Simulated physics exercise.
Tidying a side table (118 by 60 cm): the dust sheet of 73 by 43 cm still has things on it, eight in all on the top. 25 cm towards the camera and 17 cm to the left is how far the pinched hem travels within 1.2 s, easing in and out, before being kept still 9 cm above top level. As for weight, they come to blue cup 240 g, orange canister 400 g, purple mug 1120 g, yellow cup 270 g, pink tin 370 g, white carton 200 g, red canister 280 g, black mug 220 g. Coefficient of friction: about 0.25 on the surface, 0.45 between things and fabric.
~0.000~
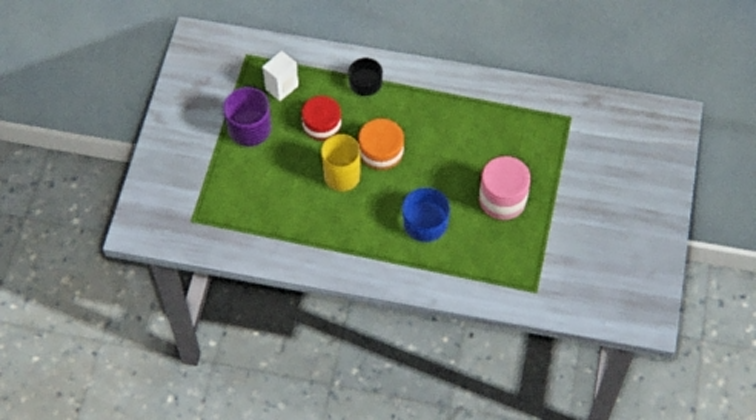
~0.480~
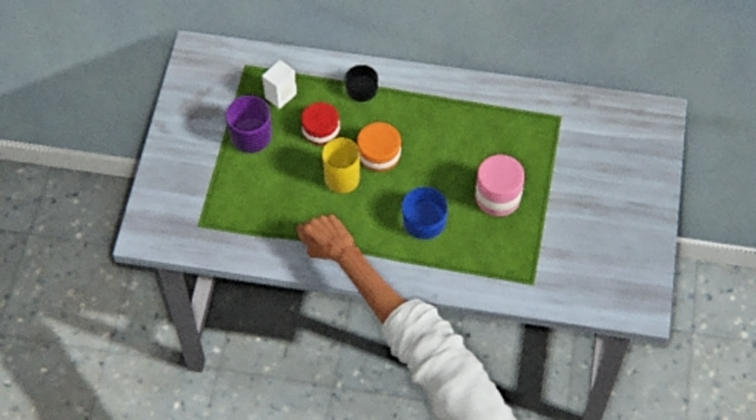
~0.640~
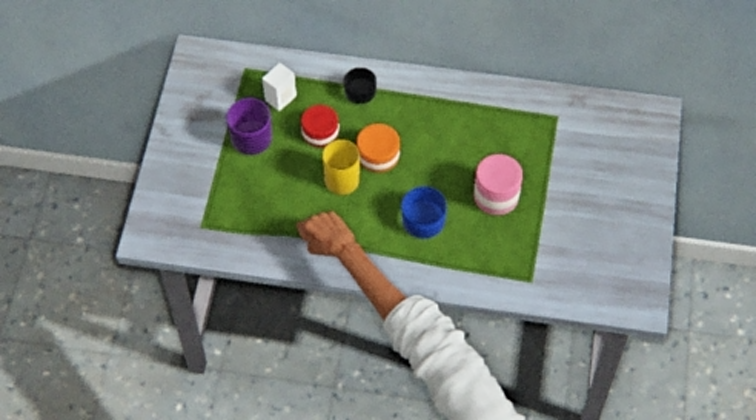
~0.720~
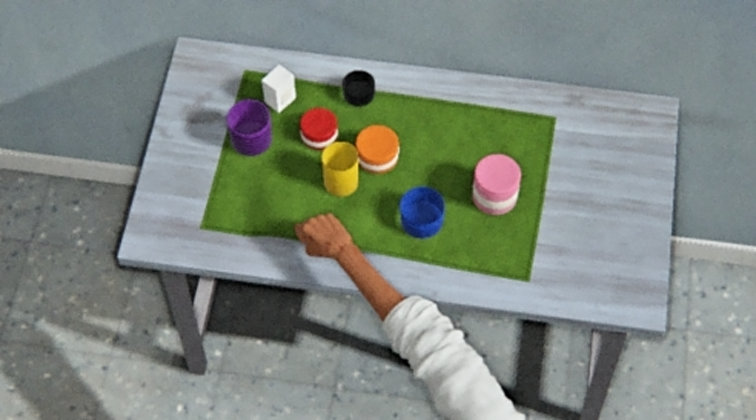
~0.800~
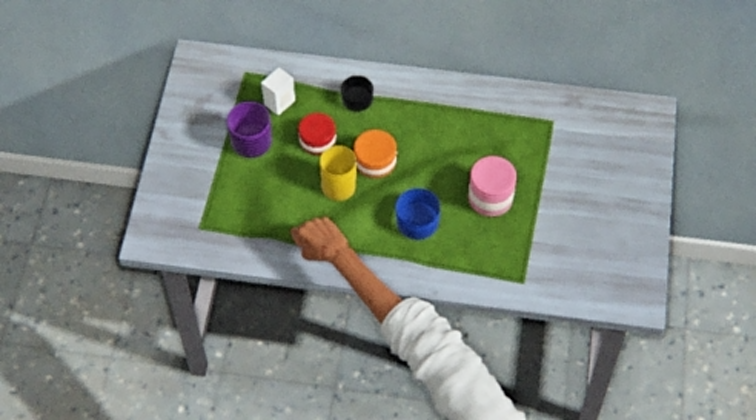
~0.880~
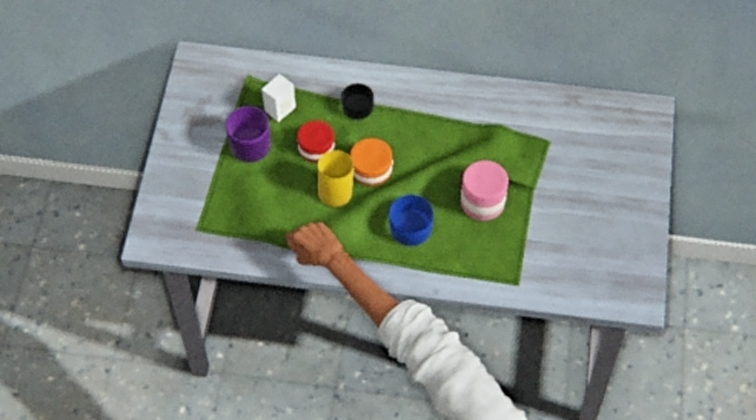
On a grey wooden table against a wall, eight cups and containers rest on or beside a green cloth; an arm reaches in, grips the cloth's front edge, and slowly pulls, creasing the cloth and shifting several items slightly leftward.
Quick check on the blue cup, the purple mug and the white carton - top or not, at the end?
Result: Blue cup: Off; purple mug: On; white carton: On.
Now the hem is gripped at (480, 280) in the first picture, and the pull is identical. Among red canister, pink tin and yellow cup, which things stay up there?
Done that way, the red canister holds its spot, the pink tin ends up off the top, and the yellow cup holds its spot.
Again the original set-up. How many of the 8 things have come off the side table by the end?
Counted result: 4.
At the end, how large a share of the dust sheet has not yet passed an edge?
Roughly 30% of it.
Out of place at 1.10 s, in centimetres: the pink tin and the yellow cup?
Shift - pink tin 10 cm, yellow cup 10 cm.
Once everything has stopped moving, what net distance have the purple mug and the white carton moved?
Net shift, approx.: Purple mug = 30 cm, white carton = 30 cm.
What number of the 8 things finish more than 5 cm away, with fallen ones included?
That gives 8.
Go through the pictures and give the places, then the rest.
The first picture shows blue cup (426, 208); purple mug (246, 106); white carton (279, 64); dust sheet corners (191, 222) (246, 55) (572, 117) (537, 293).
The second picture shows dust sheet corners (198, 227) (245, 65); grip (307, 242).
The third picture shows dust sheet corners (201, 228) (245, 68); grip (308, 239).
The fourth picture shows red canister (319, 122); dust sheet corners (200, 229) (245, 70); grip (306, 242).
The fifth picture shows blue cup (418, 207); red canister (317, 127); orange canister (375, 147); dust sheet corners (199, 229) (245, 72); grip (302, 245).
The sixth picture shows blue cup (411, 214); purple mug (247, 124); white carton (278, 87); dust sheet corners (196, 231) (248, 75) (551, 143) (519, 286); grip (297, 250).
By 1.1 s, 100 % of the dust sheet is still over the top; blue cup 12 cm off its start, white carton 9 cm off its start, purple mug 7 cm off its start.
By 1.3 s, 80 % of the dust sheet is still over the top; blue cup 22 cm off its start, white carton 16 cm off its start, purple mug 14 cm off its start.
By 1.6 s, 60 % of the dust sheet is still over the top; blue cup over the edge, white carton 24 cm off its start at (246, 167), purple mug 23 cm off its start at (197, 198).
By 1.8 s, 40 % of the dust sheet is still over the top; blue cup over the edge, white carton 28 cm off its start, purple mug 27 cm off its start.
By 3.4 s, 30 % of the dust sheet is still over the top; blue cup over the edge, white carton 29 cm off its start at (240, 185), purple mug 28 cm off its start at (184, 214), yellow cup over the edge.
